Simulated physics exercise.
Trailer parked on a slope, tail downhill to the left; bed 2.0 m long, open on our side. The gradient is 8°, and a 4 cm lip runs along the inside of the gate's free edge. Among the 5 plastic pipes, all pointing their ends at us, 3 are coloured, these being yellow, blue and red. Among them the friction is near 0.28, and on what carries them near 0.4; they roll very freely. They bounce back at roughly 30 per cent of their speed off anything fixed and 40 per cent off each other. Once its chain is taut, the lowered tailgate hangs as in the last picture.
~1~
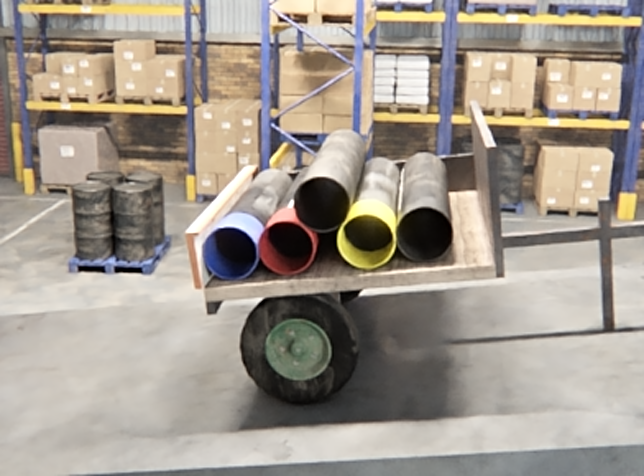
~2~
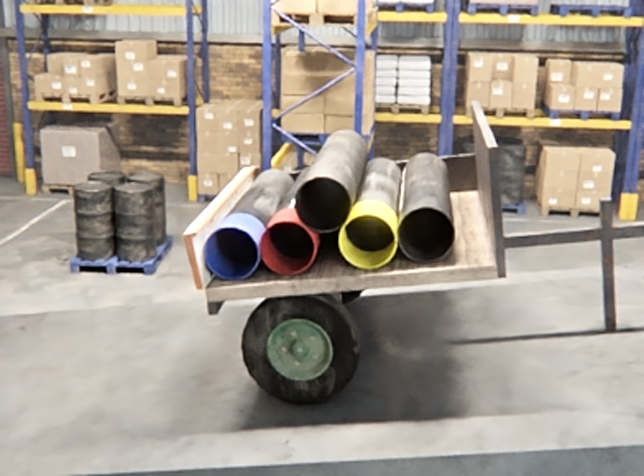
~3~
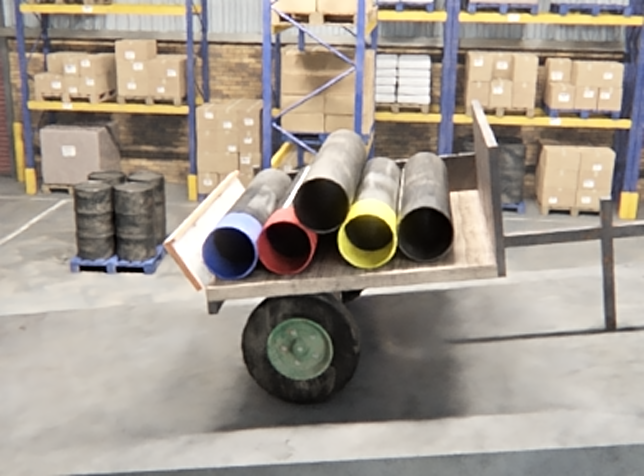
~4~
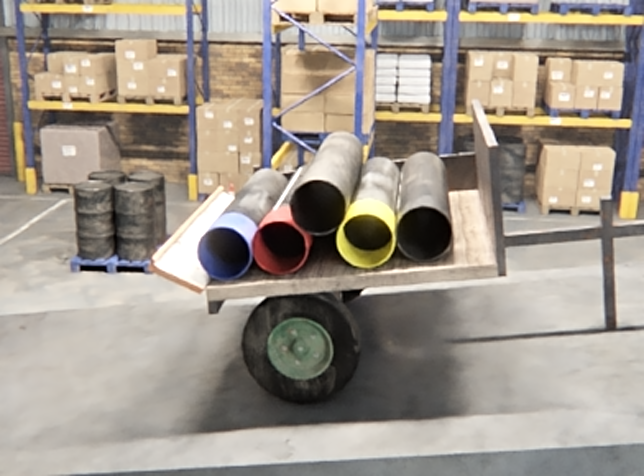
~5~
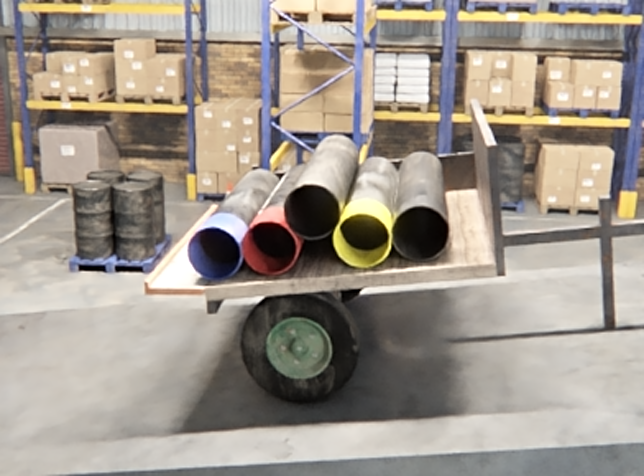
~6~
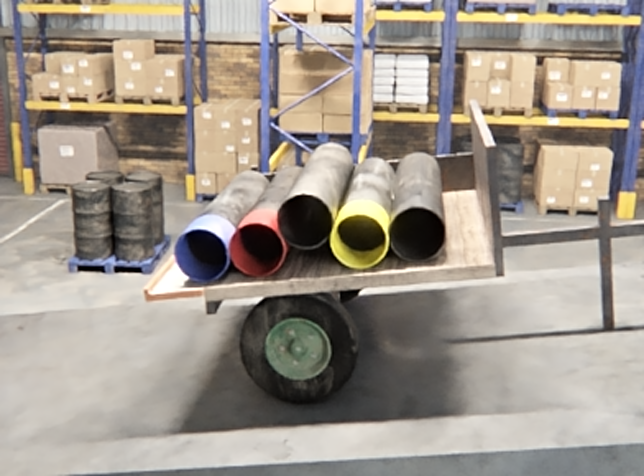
The footage shows the left-hand tailgate of a trailer loaded with five pipes swinging down in a warehouse until it slopes slightly below level, while the blue and red pipes shift left and the top pipe sinks between its neighbours.
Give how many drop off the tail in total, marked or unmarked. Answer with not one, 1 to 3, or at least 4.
The answer is at least 4.
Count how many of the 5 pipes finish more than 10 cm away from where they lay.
The tally comes to 5.
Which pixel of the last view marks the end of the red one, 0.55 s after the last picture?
Estimated pixel position: About (199, 255).
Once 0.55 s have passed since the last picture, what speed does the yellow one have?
Close to 0.4 m/s then.
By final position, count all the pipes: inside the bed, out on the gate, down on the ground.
The split comes out as 0, 0 and 5.
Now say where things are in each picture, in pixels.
In the first picture, yellow at (367, 241), blue at (231, 253), red at (286, 248); gate 82° above level, tip at (190, 235); 4 of the 5 make up the bottom layer on the bed.
In the second picture, yellow at (368, 241), blue at (232, 253), red at (287, 248); gate 78° above level, tip at (188, 236).
In the third picture, yellow at (367, 240), blue at (229, 253), red at (285, 248); gate 55° above level, tip at (168, 244).
In the fourth picture, yellow at (366, 240), blue at (224, 253), red at (279, 248); gate 24° above level, tip at (151, 267).
In the fifth picture, yellow at (363, 240), blue at (214, 253), red at (270, 248); gate 2° below level, tip at (148, 290).
In the sixth picture, yellow at (359, 241), blue at (202, 255), red at (257, 250); gate 9° below level, tip at (149, 297).
Then, 0.5 s after the last picture, yellow is on the bed, 100 cm short of the hinge, rolling left; blue is on the gate, 40 cm past the hinge, rolling left; red is on the gate, 5 cm past the hinge, rolling left; 0 out so far.
Then, 1.2 s after the last picture, yellow is on the bed, 55 cm short of the hinge, rolling left; blue is off the vehicle; red is dropping off the gate; 2 out so far.
Then, 2.0 s after the last picture, yellow is on the gate, 15 cm past the hinge, rolling left; blue is off the vehicle; red is out on the ground; 3 out so far.
Then, 2.8 s after the last picture, yellow is out on the ground; blue is off the vehicle; red is out on the ground; 5 out so far.
At rest (4.3 s after the last picture), yellow is out on the ground; blue is off the vehicle; red is out on the ground; 5 out so far.
